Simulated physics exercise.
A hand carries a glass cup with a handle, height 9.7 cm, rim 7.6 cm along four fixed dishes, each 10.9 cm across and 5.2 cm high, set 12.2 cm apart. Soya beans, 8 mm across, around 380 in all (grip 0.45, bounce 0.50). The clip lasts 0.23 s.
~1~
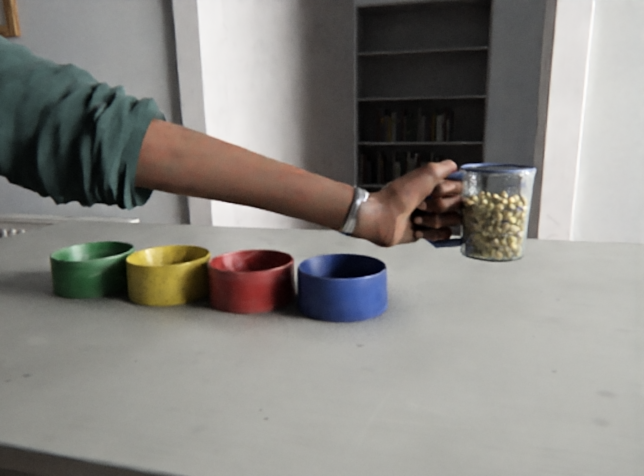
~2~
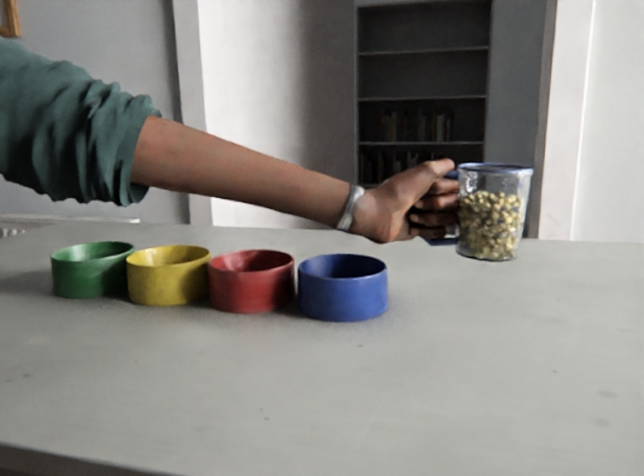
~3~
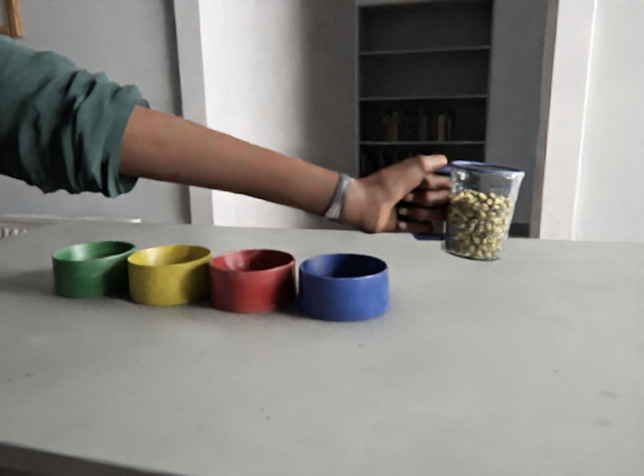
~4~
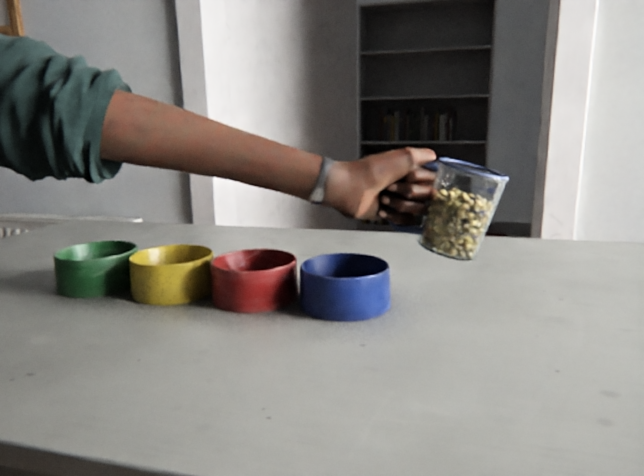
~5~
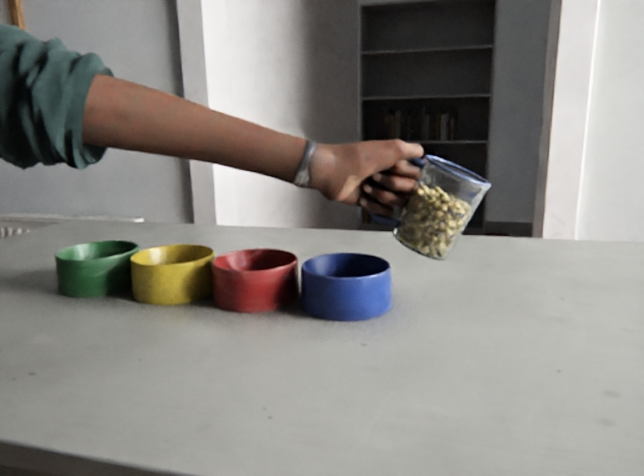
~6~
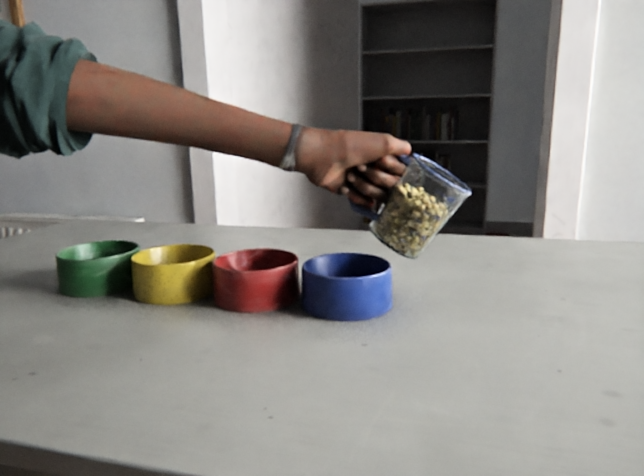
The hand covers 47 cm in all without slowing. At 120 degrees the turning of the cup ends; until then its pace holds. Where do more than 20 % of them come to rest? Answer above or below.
Red above, blue below, green below, yellow above, counter below.
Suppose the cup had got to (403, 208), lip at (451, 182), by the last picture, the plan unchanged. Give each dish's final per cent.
Red 0, blue 0, green 0, yellow 100.
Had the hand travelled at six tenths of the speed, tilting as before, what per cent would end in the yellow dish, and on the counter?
Yellow 0; counter 10.
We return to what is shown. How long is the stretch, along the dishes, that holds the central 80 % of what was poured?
Roughly 15 cm.
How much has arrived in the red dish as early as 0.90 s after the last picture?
Near 40 per cent so far.
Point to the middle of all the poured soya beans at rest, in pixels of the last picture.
Around (207, 284).
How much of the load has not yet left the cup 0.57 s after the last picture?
Roughly 50 per cent.
Then, 0.34 s after the last picture, tilt 100 degrees; cup holds 100 %.
Then, 0.57 s after the last picture, tilt 120 degrees; cup holds 50 %, red 40 %.
Then, 0.90 s after the last picture, tilt 120 degrees; cup holds 5 %, red 40 %, yellow 45 %.
In the end, red 40 %, blue 0 %, green 0 %, yellow 50 %, counter 10 %.
